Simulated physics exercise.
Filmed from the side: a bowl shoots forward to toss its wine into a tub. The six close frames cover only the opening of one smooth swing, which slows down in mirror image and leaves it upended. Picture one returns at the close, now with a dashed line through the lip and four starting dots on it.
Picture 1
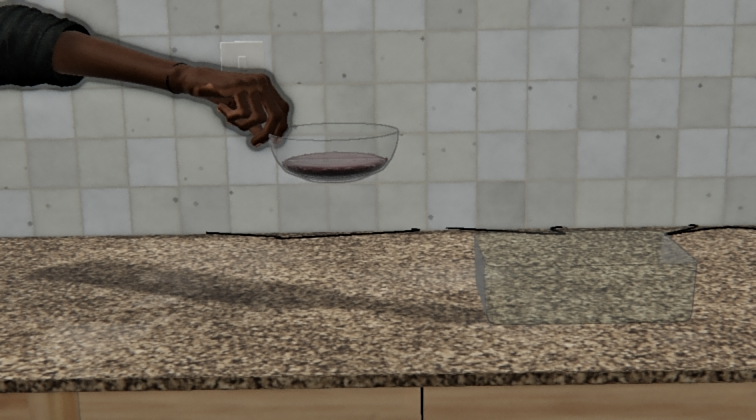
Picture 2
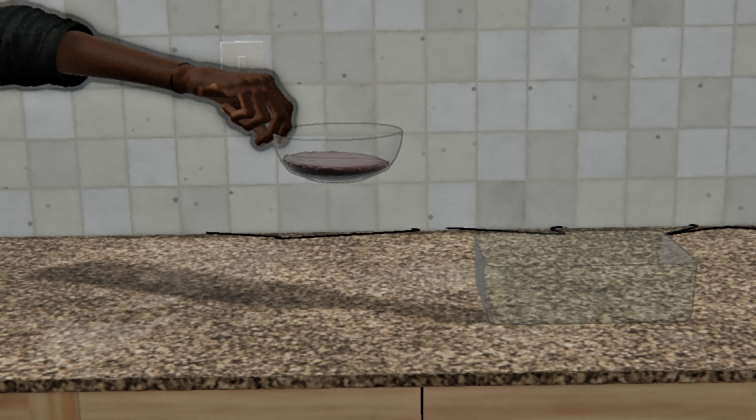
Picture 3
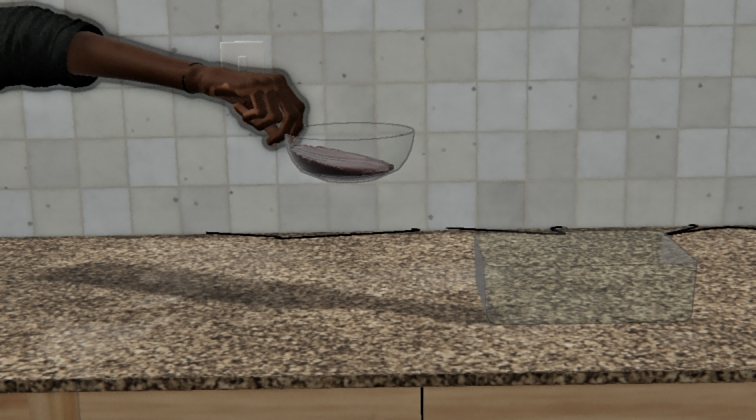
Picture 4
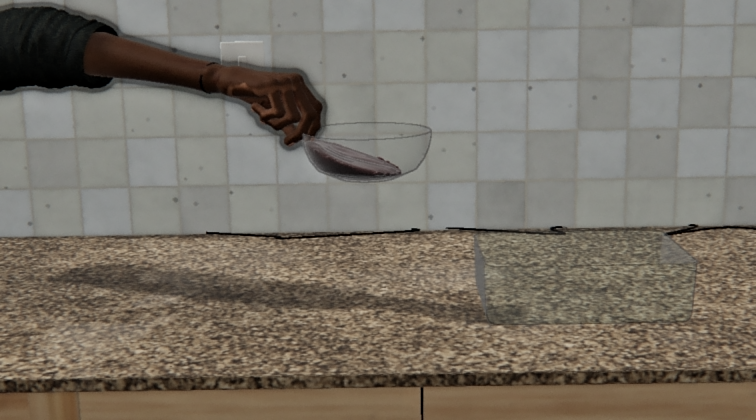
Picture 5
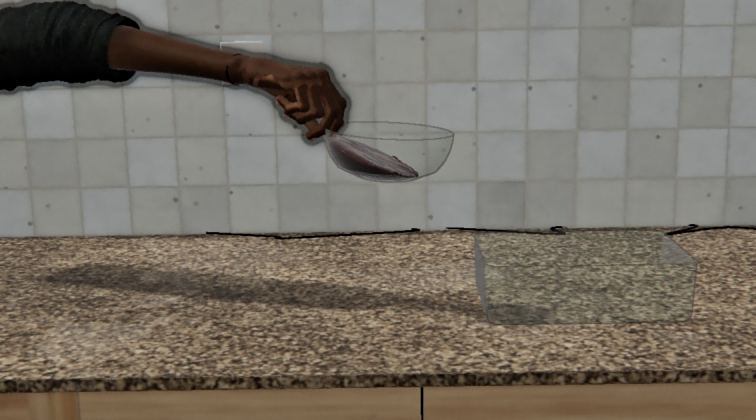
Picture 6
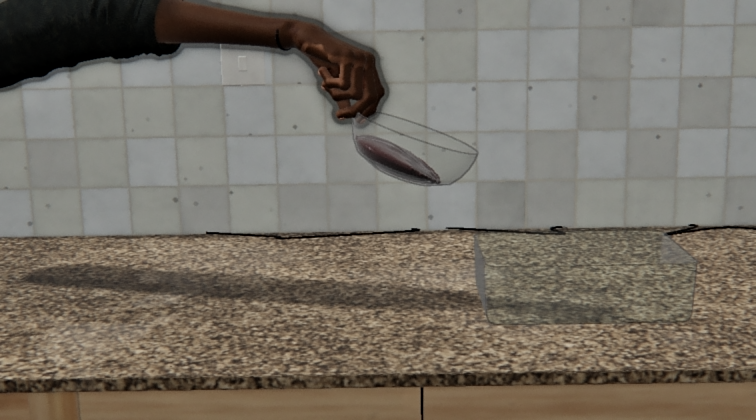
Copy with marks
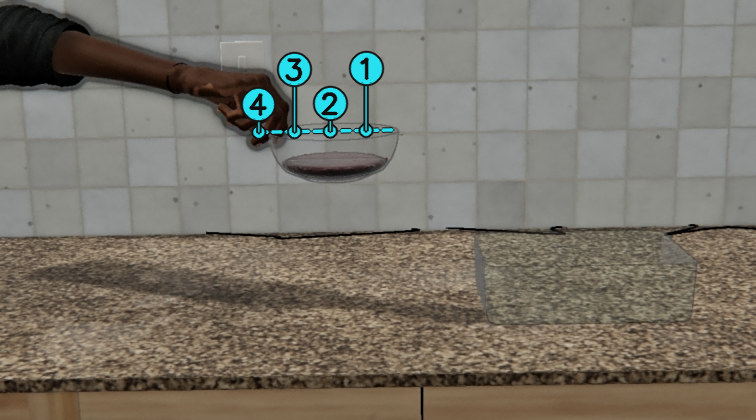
A hand moves a clear bowl of dark liquid right, then tilts it rightward.
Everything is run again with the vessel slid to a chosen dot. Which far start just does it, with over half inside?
2 is the one.
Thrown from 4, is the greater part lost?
Yes, that goes wrong.
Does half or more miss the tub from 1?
No.
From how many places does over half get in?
Two of them.
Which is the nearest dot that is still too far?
Dot 3.
In cyan, 1 at (366, 130); 2 at (330, 131); 3 at (294, 131); 4 at (258, 132).
If 1 is chosen, about 76 % lands in the tub, 11 % falls short and 13 % goes beside or beyond.
If 2 is chosen, about 67 % lands in the tub, 26 % falls short and 7 % goes beside or beyond.
If 3 is chosen, about 26 % lands in the tub, 70 % falls short and 4 % goes beside or beyond.
If 4 is chosen, about 3 % lands in the tub, 94 % falls short and 3 % goes beside or beyond.
